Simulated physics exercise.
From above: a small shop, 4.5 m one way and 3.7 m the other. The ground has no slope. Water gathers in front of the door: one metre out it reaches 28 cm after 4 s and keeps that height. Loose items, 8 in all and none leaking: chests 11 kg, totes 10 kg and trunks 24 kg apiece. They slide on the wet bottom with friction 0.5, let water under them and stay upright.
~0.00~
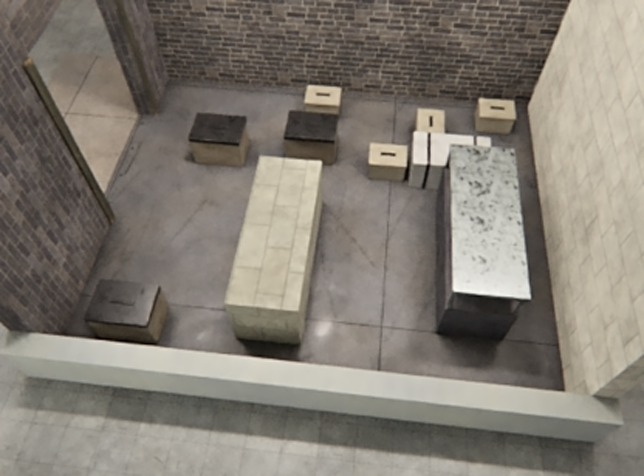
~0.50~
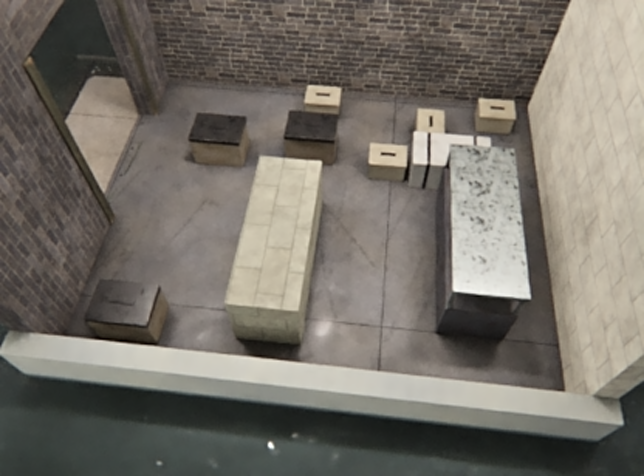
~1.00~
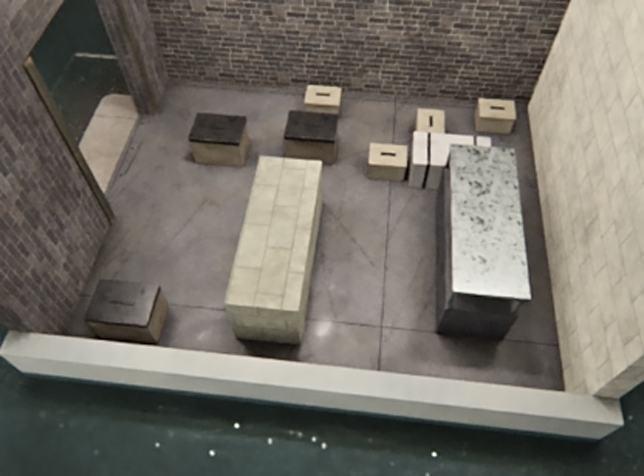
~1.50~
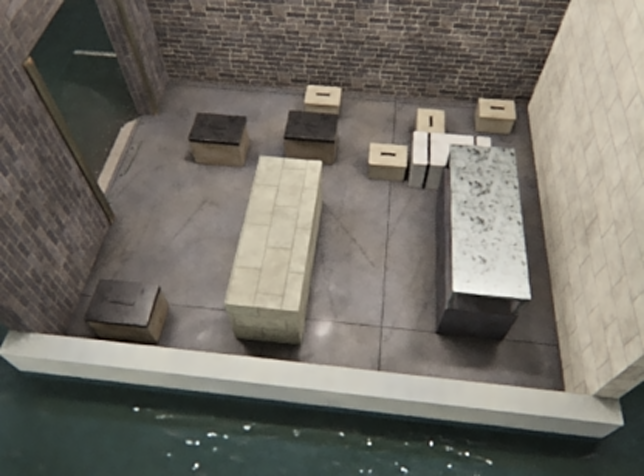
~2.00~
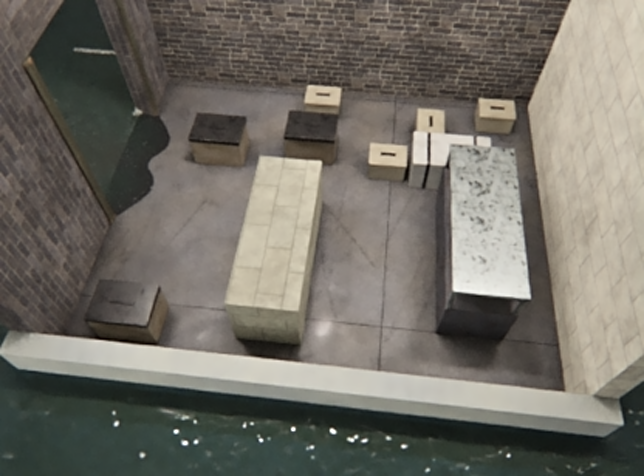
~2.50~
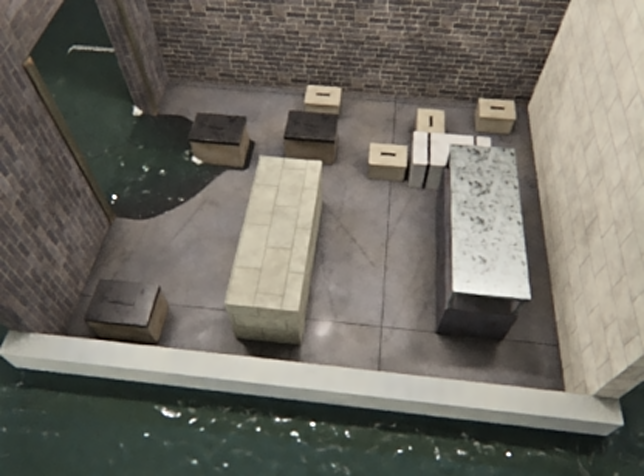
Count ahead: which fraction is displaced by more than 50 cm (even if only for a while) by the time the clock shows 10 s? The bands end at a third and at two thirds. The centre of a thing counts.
That comes to two thirds or above.
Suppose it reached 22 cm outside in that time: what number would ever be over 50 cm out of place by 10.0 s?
In that case 7 of them.
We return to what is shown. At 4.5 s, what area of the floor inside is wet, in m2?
Roughly 7.0 m2.
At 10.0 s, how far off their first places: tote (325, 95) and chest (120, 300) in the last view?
In that order: 200 cm, 20 cm.
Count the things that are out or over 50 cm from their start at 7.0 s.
By then 6.
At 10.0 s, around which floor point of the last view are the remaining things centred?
Near (440, 172).
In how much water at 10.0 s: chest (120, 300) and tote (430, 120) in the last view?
About 14 and 25 cm.
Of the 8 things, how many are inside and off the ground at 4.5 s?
At that moment 0.
After 3.5 s 0 of 8 are over 50 cm from their spots; 0 afloat.
After 4.5 s 1 of 8 are over 50 cm from their spots; 0 afloat.
After 7.0 s 6 of 8 are over 50 cm from their spots; 7 afloat.
After 10.0 s 6 of 8 are over 50 cm from their spots, and 8 have been at some point; 8 afloat.
